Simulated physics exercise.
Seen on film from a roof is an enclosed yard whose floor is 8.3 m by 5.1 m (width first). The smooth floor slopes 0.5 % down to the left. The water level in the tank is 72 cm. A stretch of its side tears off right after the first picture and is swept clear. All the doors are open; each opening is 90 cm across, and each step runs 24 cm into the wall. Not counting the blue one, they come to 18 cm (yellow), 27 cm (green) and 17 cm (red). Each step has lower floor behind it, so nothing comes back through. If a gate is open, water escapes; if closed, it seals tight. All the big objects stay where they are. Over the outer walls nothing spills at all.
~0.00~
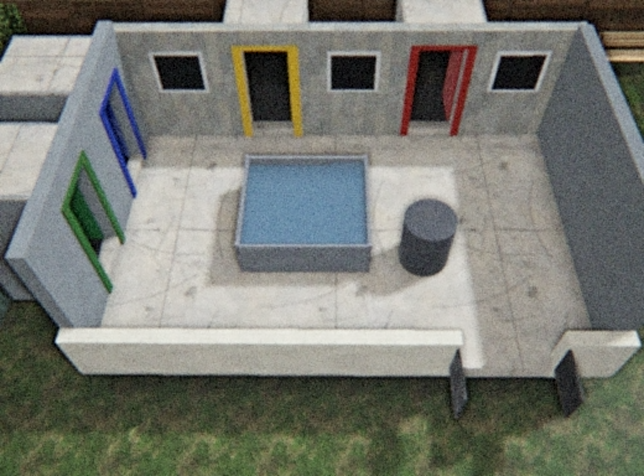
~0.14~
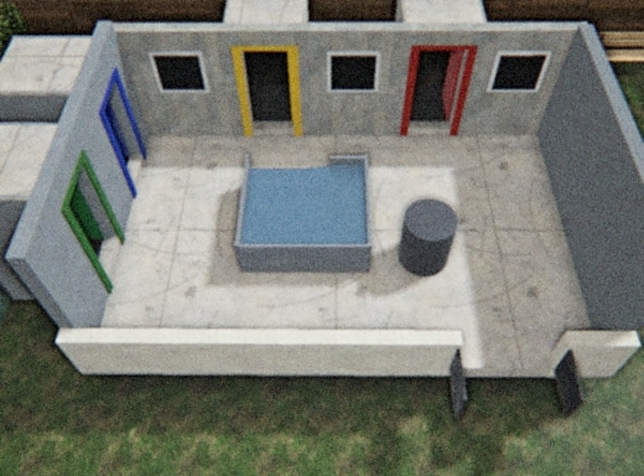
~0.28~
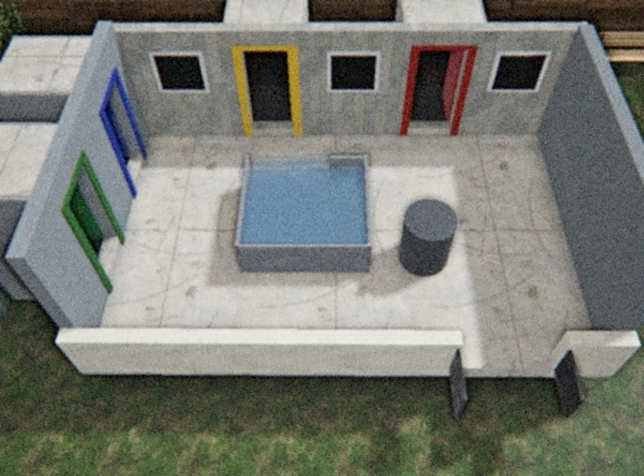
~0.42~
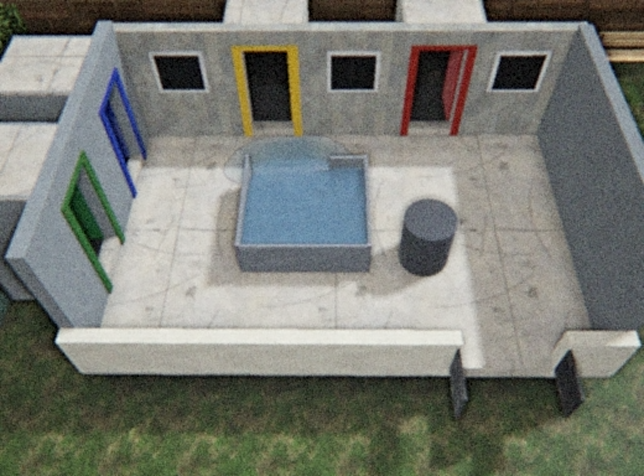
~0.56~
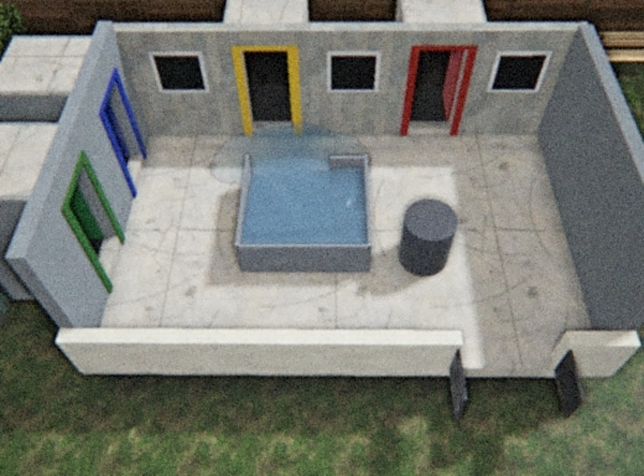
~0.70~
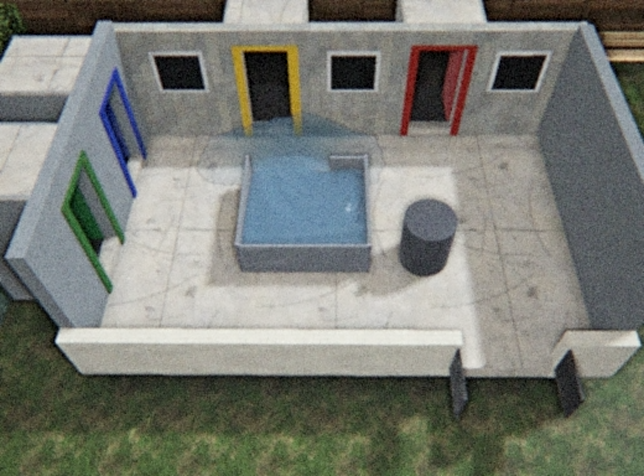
A walled yard with a pale floor is seen from high above, across a low front wall with a gap at the right, and the camera stays still. A grey tank of blue water stands near the centre beside a dark cylinder, with green and blue doorways left, yellow and red behind. Part of the tank's far side vanishes, and clear water pours out, spreading thinly behind it.
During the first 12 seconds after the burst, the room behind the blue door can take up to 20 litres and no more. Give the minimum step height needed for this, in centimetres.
Roughly 21 centimetres.
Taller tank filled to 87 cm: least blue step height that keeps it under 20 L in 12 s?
Step height: Approx. 24 cm.
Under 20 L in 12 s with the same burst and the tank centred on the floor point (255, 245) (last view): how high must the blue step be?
New minimum height: Approx. 23 cm.
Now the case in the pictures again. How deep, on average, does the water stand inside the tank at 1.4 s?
Around 43 cm deep on average.
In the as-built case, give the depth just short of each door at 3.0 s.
Door by door in centimetres - yellow 29, green 5, red 6, blue 24.
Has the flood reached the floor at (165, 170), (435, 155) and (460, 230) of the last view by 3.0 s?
In the order asked: Soaked, soaked, soaked.
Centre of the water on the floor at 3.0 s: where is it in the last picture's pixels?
My guess is close to (298, 187).
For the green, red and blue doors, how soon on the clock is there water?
Green: 2.6 s; red: 1.2 s; blue: 1.8 s.
After 1.4 s water covers 15 % of the floor, deepest (50 cm) near (284, 136); it has not reached the blue door.
After 3.0 s water covers 50 % of the floor, deepest (36 cm) near (159, 137); 24 cm at the blue door, 29 litres in over its 15 cm step.
After 12.0 s water covers 100 % of the floor, deepest (9 cm) near (334, 353); 7 cm at the blue door, 70 litres in over its 15 cm step.
At the blue door as built, the water arrived by 1.8 s and peaked near 25 cm at 2.6 s.
Run again over the same 12 s with other heights there, 34 litres in over 18.5 cm, 6 litres over 25 cm. The limit of 20 litres is kept from about 21 cm up.
